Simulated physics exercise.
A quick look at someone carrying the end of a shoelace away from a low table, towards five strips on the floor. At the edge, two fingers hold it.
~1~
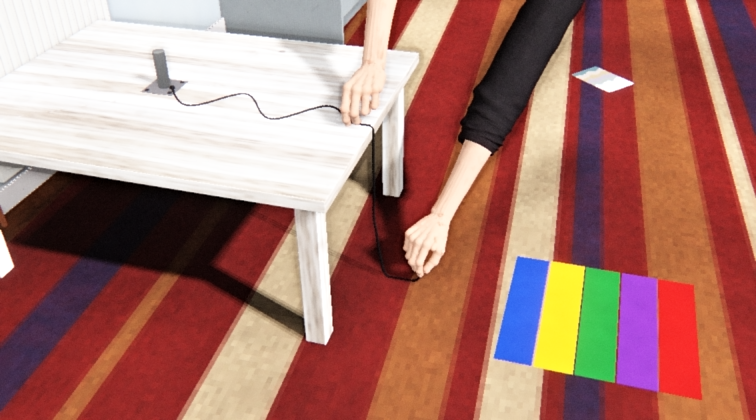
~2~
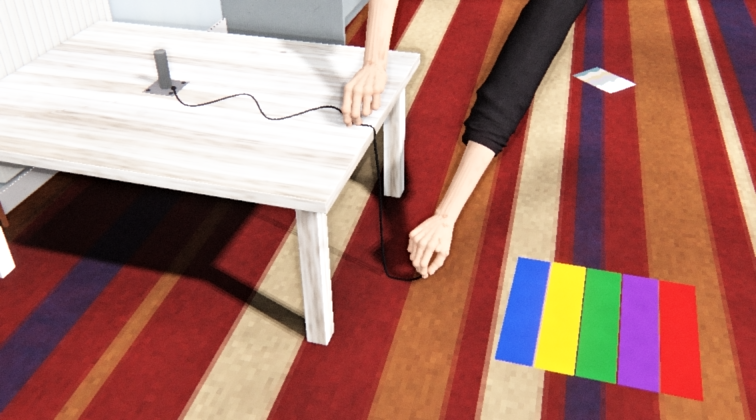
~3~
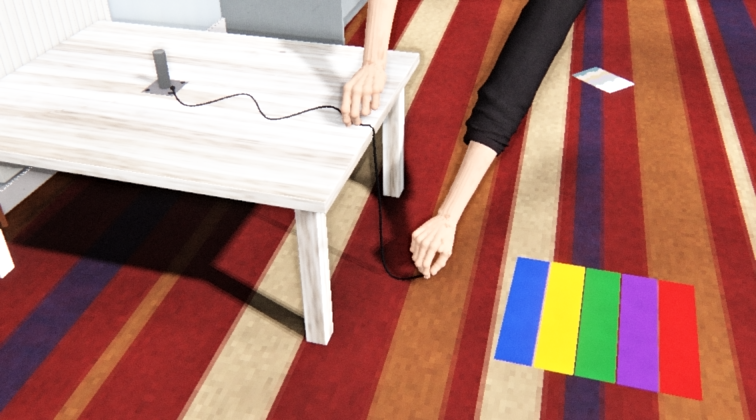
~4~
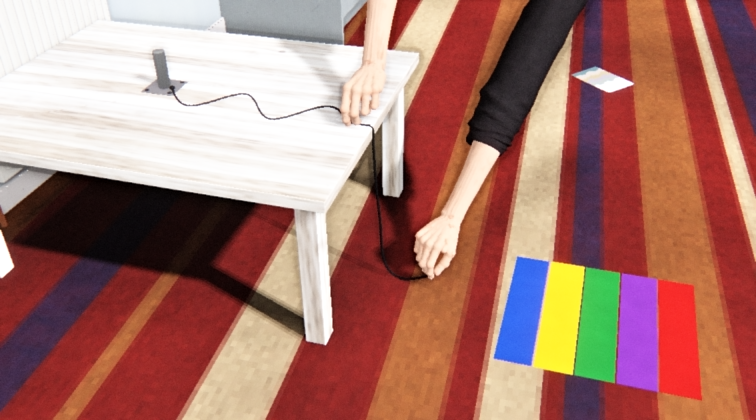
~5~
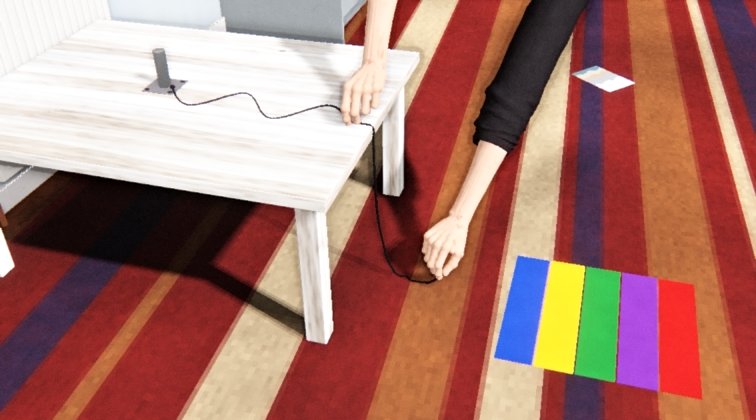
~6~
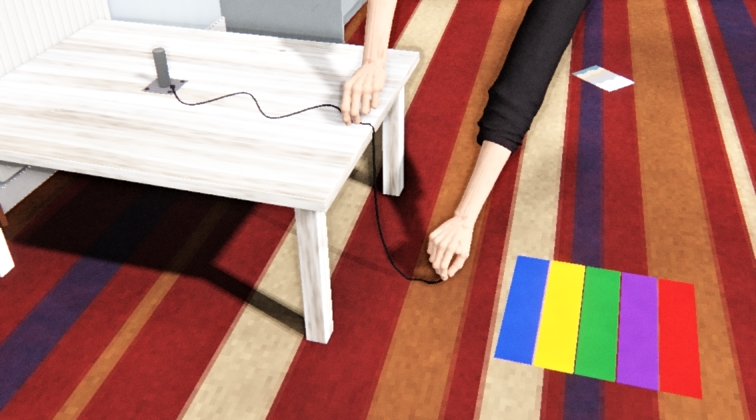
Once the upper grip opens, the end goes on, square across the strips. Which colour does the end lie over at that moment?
It lies over purple.
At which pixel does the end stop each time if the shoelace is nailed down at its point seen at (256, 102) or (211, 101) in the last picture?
Try one gives about (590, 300); try two, about (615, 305).
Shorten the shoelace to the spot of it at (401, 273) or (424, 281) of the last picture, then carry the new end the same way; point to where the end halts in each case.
First try near (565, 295), second near (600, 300).
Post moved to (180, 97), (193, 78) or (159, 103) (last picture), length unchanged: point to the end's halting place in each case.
About (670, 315), (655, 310) and (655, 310).
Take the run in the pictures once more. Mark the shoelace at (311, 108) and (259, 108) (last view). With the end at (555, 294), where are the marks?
Point 1 - (365, 121); point 2 - (297, 111).
Soon after, end near (555, 294); over yellow.
Then, end near (607, 303); over green.
At full stretch, end near (637, 308); over purple. Over purple.
